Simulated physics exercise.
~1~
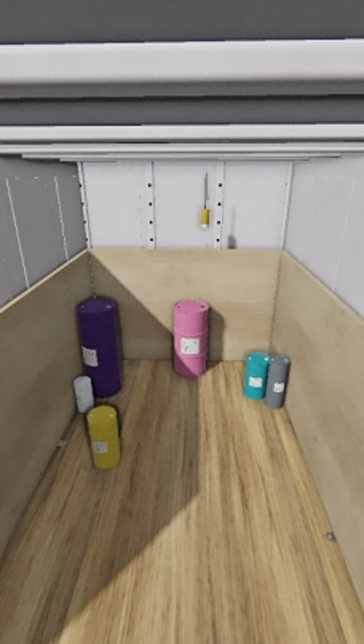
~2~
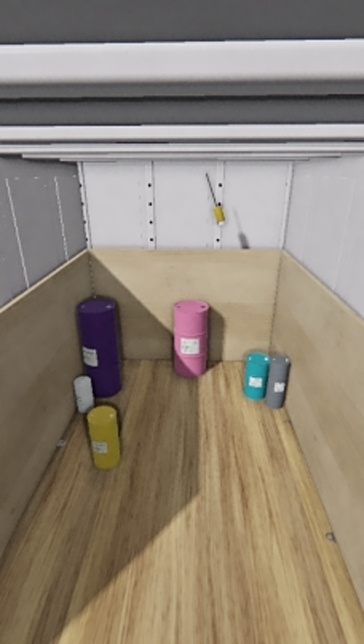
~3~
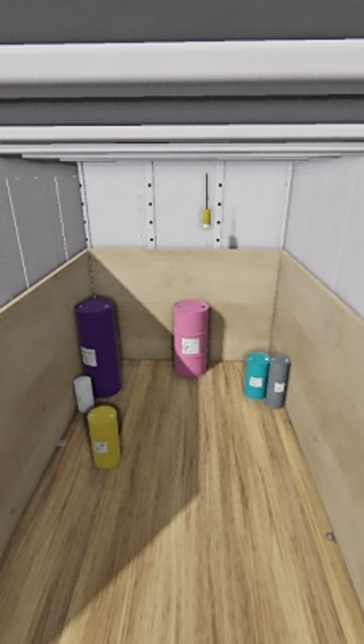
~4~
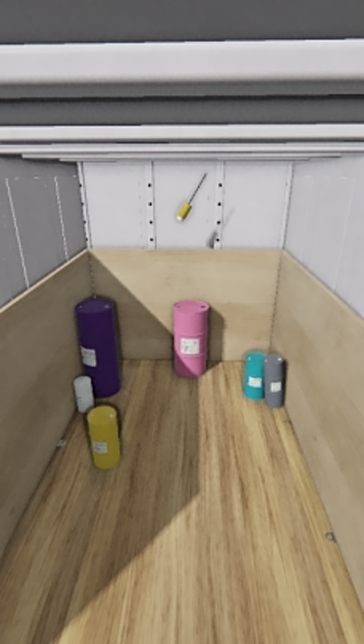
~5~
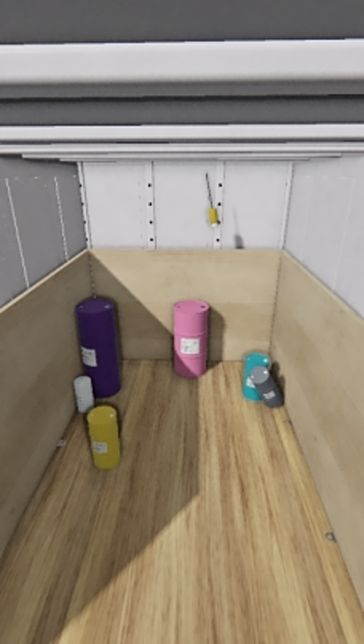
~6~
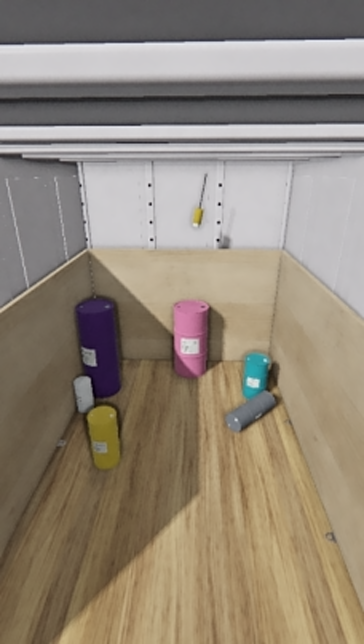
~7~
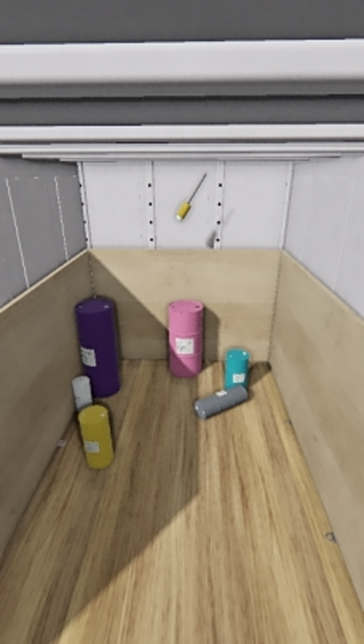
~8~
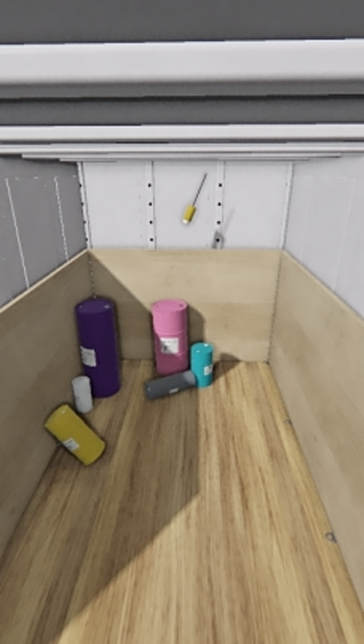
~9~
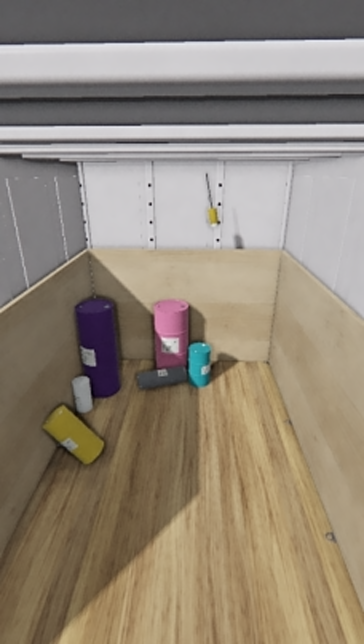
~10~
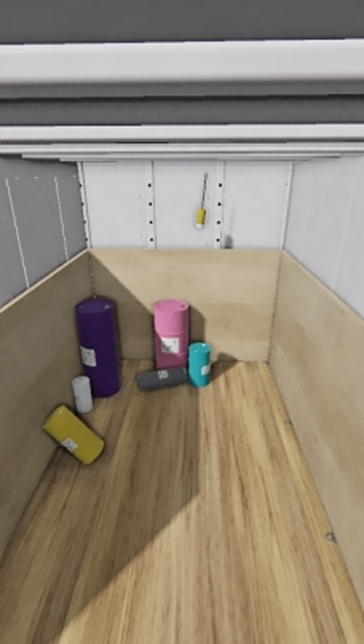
In a van's load bay, the grey canister topples, things slide left, and the yellow one tips.
